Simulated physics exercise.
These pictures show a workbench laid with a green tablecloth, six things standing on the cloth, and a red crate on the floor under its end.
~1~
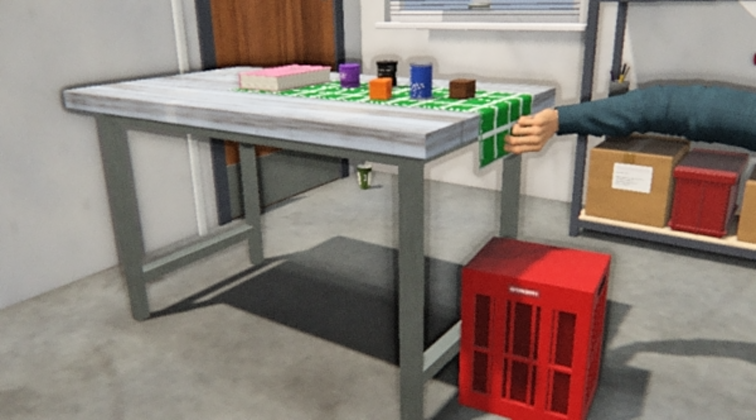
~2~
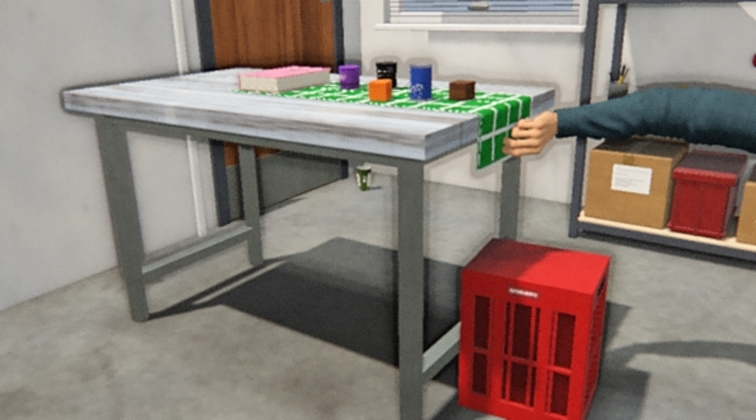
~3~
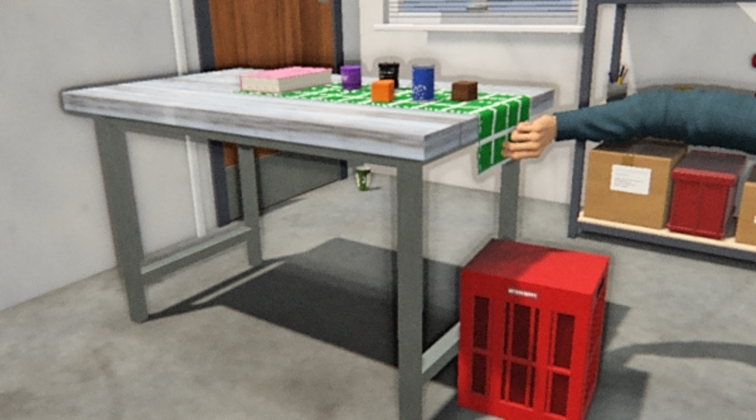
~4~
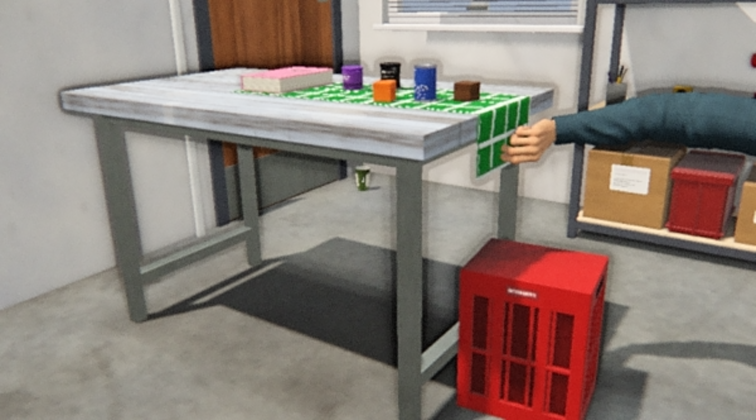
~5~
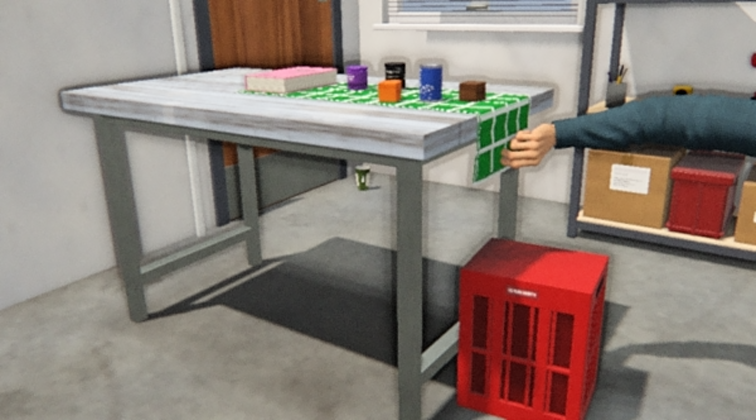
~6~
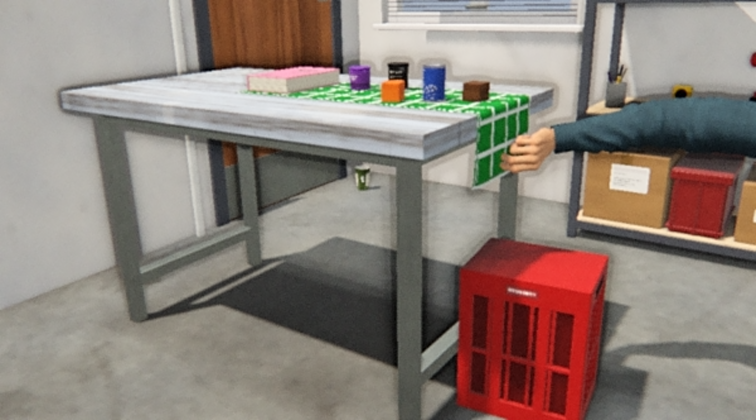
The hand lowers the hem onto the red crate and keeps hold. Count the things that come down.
The count of fallen things is two.
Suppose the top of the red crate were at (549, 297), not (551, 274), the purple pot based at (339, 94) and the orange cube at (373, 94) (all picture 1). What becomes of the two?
The purple pot stays on, the orange cube stays on.
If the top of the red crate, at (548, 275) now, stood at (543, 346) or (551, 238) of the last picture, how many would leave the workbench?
Then 4 and 1.
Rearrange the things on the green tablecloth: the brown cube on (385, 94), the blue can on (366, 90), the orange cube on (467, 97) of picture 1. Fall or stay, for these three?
The brown cube holds on; the blue can holds on; the orange cube is carried off.
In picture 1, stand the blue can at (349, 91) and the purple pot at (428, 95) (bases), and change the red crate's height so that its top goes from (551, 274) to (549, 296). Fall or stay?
The blue can holds on; the purple pot tumbles off.
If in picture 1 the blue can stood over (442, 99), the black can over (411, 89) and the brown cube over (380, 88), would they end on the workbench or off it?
The blue can falls; the black can survives; the brown cube stays on.
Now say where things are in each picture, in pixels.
In the first frame, hem (478, 172); brown cube (463, 80); blue can (421, 63); orange cube (381, 80); black can (387, 61); purple pot (350, 65); top of the crate (550, 274).
In the second frame, hem (475, 173); brown cube (462, 82).
In the third frame, hem (478, 178); blue can (424, 65).
In the fourth frame, hem (476, 181); orange cube (385, 82); top of the crate (548, 276).
In the fifth frame, hem (473, 186); black can (395, 63).
In the sixth frame, hem (471, 189); brown cube (476, 82); blue can (434, 65); orange cube (393, 82); black can (398, 63); purple pot (360, 67).
Early on, hem near (503, 205); all still up.
Midway, hem near (502, 241); brown cube gone.
Near the end, hem on the crate; brown cube and blue can gone.
Finally, hem on the crate; brown cube and blue can gone. It carries off two.
